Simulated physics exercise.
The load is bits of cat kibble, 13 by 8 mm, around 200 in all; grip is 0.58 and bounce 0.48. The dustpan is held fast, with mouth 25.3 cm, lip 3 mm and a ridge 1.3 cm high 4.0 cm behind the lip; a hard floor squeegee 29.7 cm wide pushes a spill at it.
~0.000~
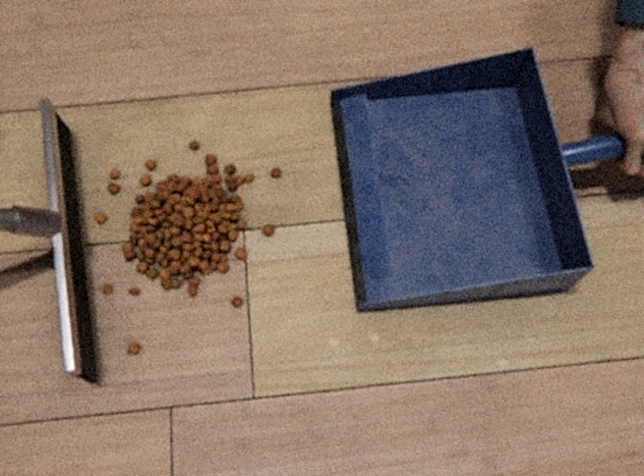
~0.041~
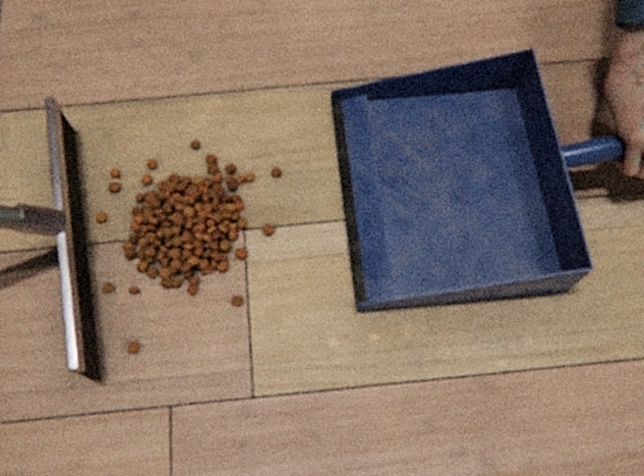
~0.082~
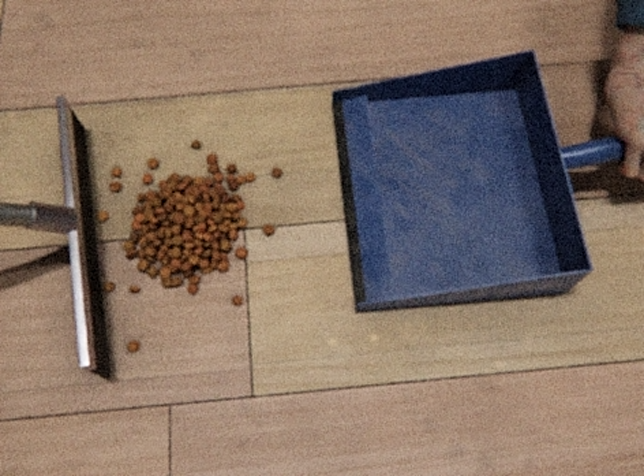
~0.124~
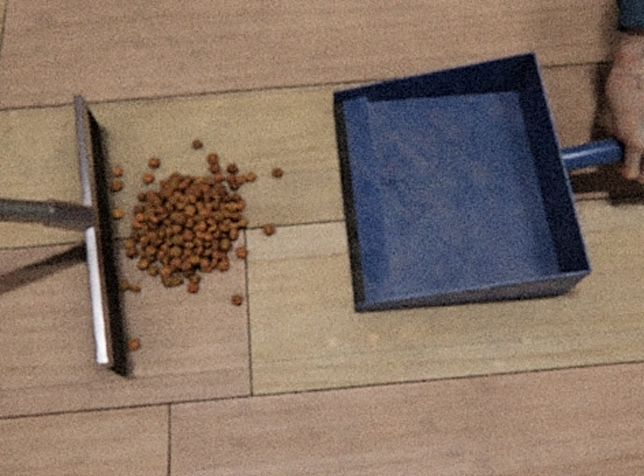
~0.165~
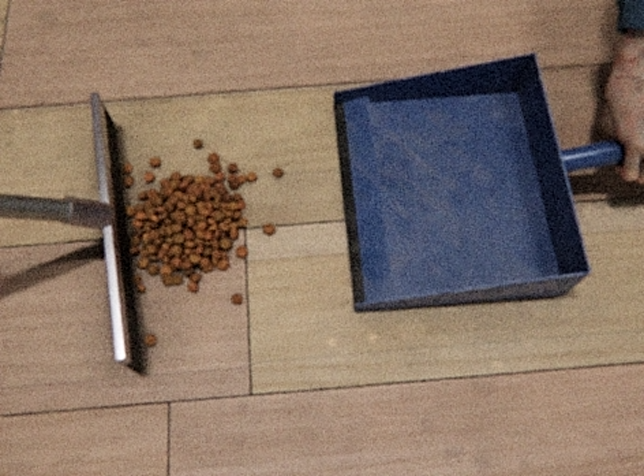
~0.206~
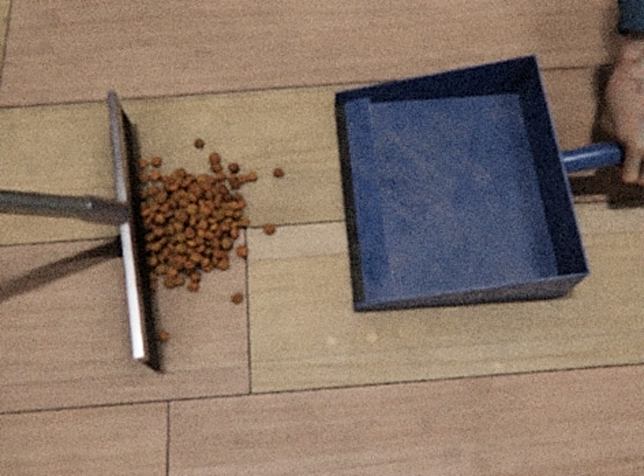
A blue dustpan, gripped by a hand at the right edge, lies open toward a loose pile of reddish-brown kibble on a light wood-plank floor, seen from above. At the left is an upright, thin-bladed squeegee with a grey handle. The squeegee slides steadily right, meeting stray bits and then pressing into the pile's left side, while the dustpan stays practically still.
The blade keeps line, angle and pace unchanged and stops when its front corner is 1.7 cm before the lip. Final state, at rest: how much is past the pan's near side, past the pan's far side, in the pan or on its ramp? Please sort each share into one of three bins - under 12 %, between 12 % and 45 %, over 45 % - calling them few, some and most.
Near side: Few. Far side: Few. Pan: Some.
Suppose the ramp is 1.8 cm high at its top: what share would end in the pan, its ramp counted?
Then about 15 per cent.
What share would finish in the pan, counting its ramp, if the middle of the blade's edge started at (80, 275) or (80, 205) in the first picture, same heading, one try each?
Roughly 20 % and 30 %.
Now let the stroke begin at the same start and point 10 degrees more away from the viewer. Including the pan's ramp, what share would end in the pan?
Result: Close to 30 %, ramp counted.
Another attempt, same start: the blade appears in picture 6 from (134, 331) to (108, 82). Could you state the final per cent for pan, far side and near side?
The pan gets 35, the far side 5 and the near side 0.
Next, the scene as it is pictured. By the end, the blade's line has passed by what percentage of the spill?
Estimate: About 0 %.
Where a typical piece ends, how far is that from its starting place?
Around 16 centimetres.
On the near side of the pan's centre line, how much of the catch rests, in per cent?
I'd put it at around 70 per cent.
After 0.44 s, middle of the blade 13 cm from the lip; 0 % over the lip, far side 0 %, near side 0 %.
After 0.59 s, middle of the blade 7 cm from the lip; 0 % over the lip, far side 0 %, near side 0 %.
Then, at 0.87 s, middle of the blade 4 cm from the lip; 25 % over the lip, far side 0 %, near side 0 %.
At rest (1.2 s), near side 0 %, far side 0 %, pan 25 %, in front of the lip or behind the blade 75 %.
